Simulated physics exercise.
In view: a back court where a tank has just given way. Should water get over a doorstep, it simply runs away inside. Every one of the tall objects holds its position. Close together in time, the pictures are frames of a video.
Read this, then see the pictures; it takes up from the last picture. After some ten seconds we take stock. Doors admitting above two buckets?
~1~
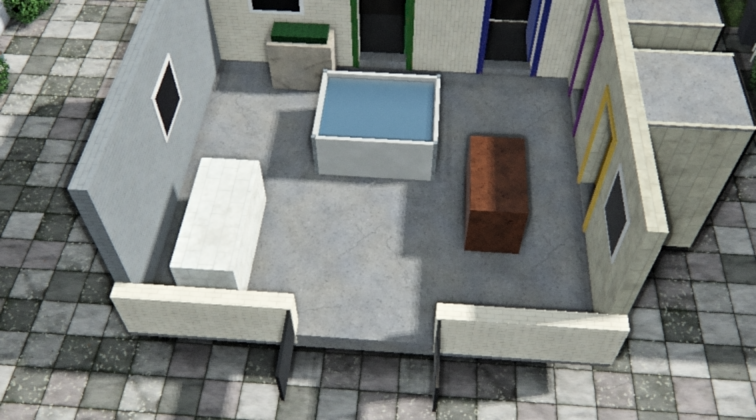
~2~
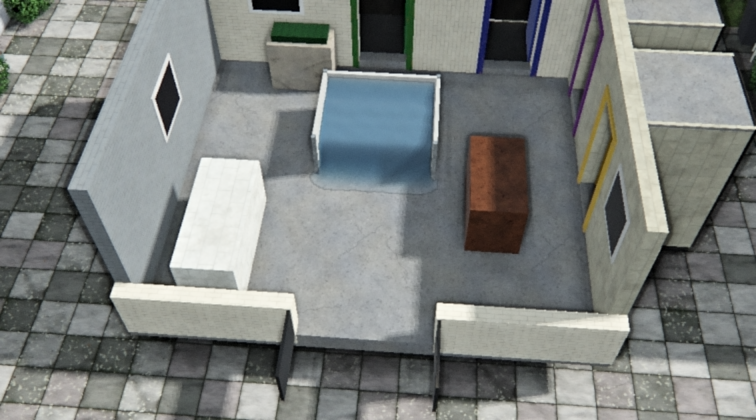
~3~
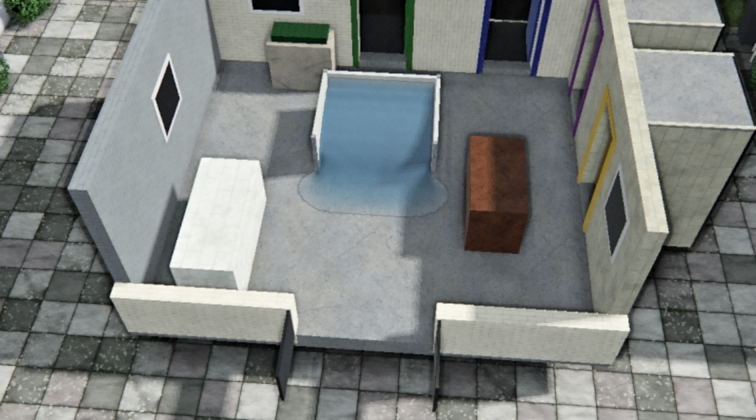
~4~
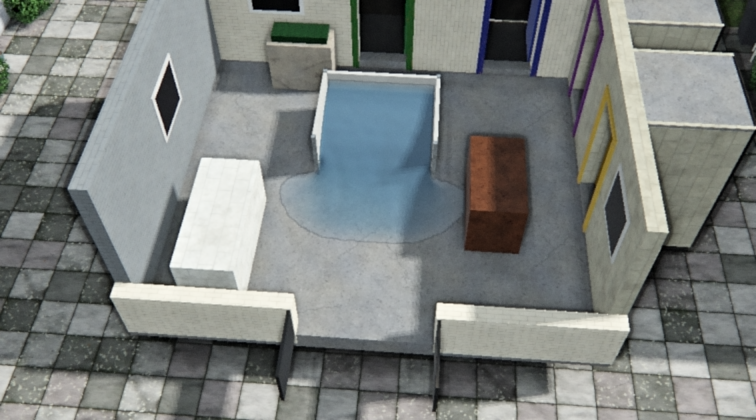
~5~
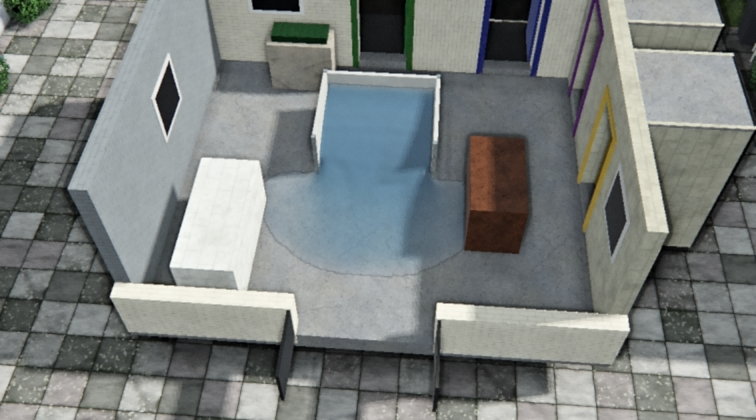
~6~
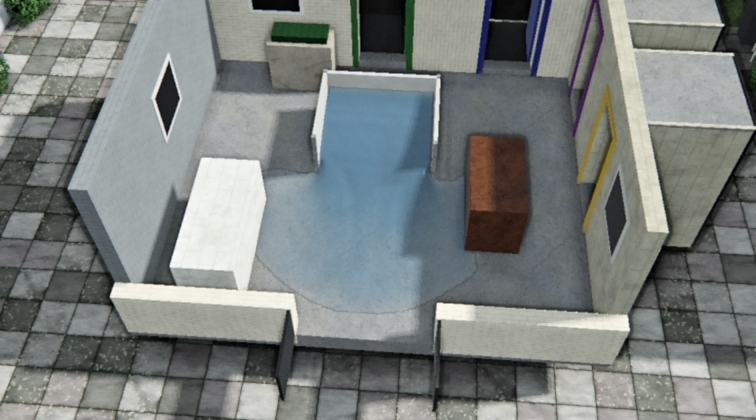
At the end, the yellow door gets two buckets or less inside; the green door gets two buckets or less inside; the blue door gets two buckets or less inside; the purple door gets two buckets or less inside.
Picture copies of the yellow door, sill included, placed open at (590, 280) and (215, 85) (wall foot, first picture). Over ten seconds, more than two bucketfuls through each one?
The first crosses the line, the second stays short of it.
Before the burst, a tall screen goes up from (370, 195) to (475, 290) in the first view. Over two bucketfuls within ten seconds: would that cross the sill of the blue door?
The blue door falls short.
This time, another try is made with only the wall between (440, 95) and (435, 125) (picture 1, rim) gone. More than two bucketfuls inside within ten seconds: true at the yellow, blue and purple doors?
In order: First the yellow one beats the mark, then the blue one beats the mark, then the purple one beats the mark.
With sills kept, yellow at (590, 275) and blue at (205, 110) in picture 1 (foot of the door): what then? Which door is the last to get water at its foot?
Answer: The green-painted one.
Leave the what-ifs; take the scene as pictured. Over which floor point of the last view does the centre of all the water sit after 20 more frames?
Near (377, 238) in the last view.
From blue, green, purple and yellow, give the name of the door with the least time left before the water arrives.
The yellow one.
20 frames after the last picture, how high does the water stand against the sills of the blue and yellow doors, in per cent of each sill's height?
About 0 %, then 80 %.
A moment on, water covers 35 % of the floor; the yellow door not reached, the green door not reached, the blue door not reached, the purple door not reached.
Next, water covers 40 % of the floor; the yellow door not reached, the green door not reached, the blue door not reached, the purple door not reached.
Then, water covers 50 % of the floor; the yellow door wet at the sill, nothing in, the green door not reached, the blue door not reached, the purple door not reached.
Later, water covers 80 % of the floor; the yellow door wet at the sill, nothing in, the green door not reached, the blue door wet at the sill, nothing in, the purple door wet at the sill, nothing in.
In the end, water covers 90 % of the floor; the yellow door wet at the sill, nothing in, the green door wet at the sill, nothing in, the blue door wet at the sill, nothing in, the purple door wet at the sill, nothing in.
